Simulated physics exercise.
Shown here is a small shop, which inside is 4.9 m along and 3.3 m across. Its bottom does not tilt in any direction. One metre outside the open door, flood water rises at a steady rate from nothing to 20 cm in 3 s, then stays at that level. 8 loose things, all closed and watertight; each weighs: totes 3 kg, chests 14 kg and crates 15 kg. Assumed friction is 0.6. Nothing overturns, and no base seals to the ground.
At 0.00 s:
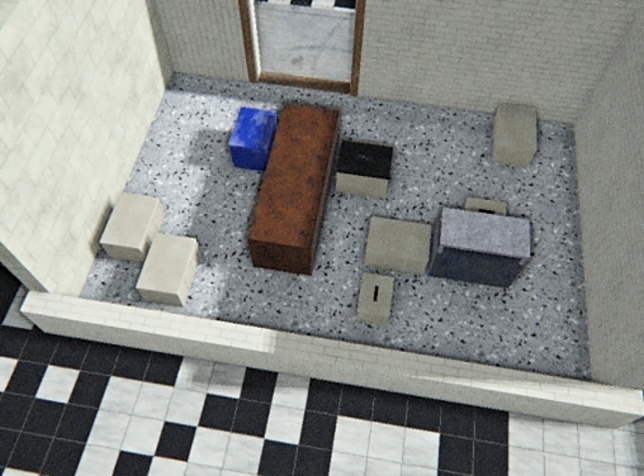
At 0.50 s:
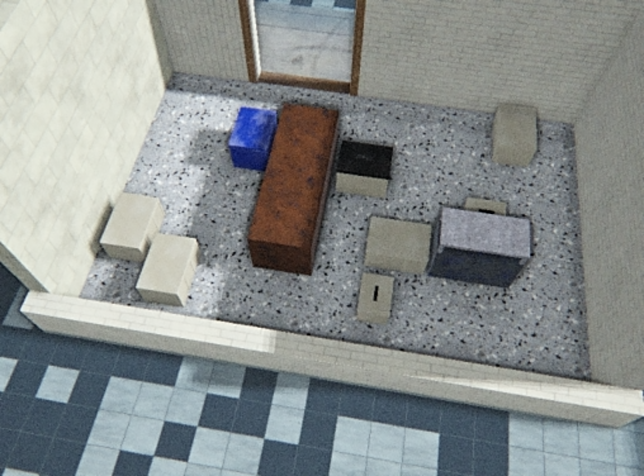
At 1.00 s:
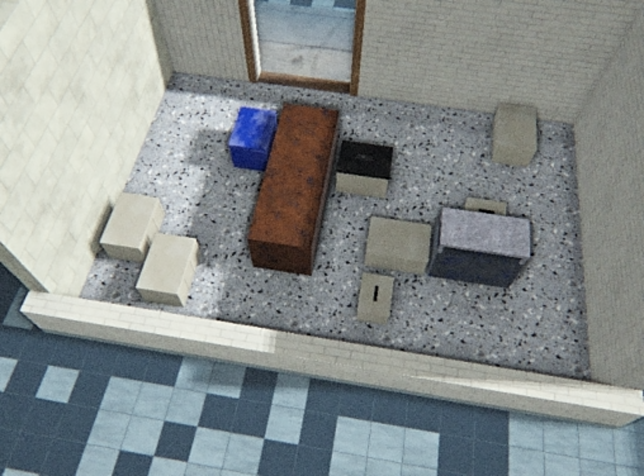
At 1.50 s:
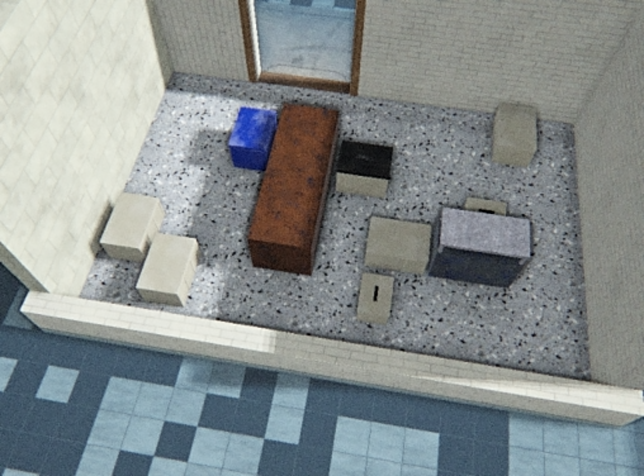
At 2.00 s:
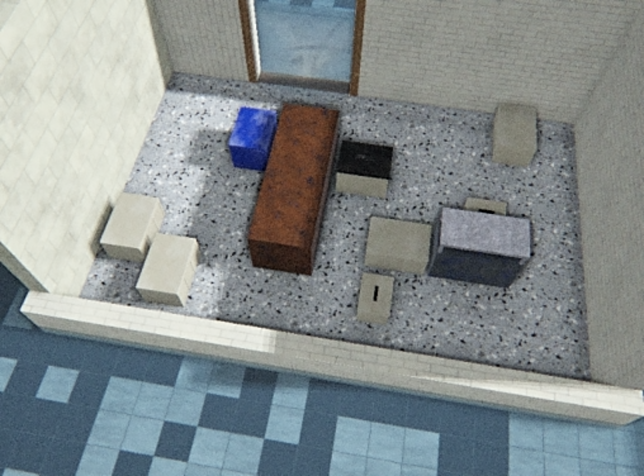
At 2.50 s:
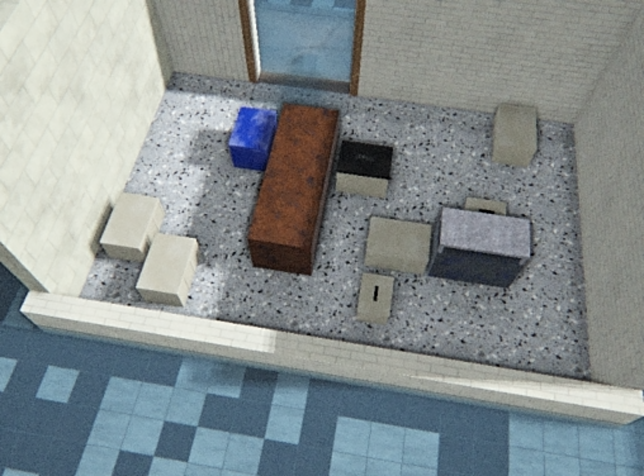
In a small shop with a speckled floor, blue water spread over the black and white tiles outside and deepened in colour, while the boxes and chests inside all stayed where they were.
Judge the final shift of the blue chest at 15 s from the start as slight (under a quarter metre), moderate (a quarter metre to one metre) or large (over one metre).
Large.
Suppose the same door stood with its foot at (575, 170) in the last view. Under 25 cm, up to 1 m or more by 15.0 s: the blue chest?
Result for the blue chest - displaced a long way.
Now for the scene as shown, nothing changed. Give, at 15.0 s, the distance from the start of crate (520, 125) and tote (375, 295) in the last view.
120 cm and 150 cm respectively.
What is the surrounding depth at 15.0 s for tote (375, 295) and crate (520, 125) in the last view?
Close to 13 and 13 centimetres.
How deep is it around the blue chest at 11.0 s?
Roughly 9 cm deep.
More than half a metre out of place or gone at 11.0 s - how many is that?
The number comes to 6.
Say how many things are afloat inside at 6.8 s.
Total: 4.
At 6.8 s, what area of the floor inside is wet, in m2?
Wet: Near 13 m2.
After 3.5 s the blue chest is near (240, 140), 0.2 m from its start, aground; 0 afloat.
After 6.8 s the blue chest is near (222, 224), 1.2 m from its start, afloat; 4 afloat.
After 11.0 s the blue chest is near (230, 236), 1.4 m from its start, afloat; 6 afloat.
After 15.0 s the blue chest is near (422, 290), 2.5 m from its start, afloat; 8 afloat.
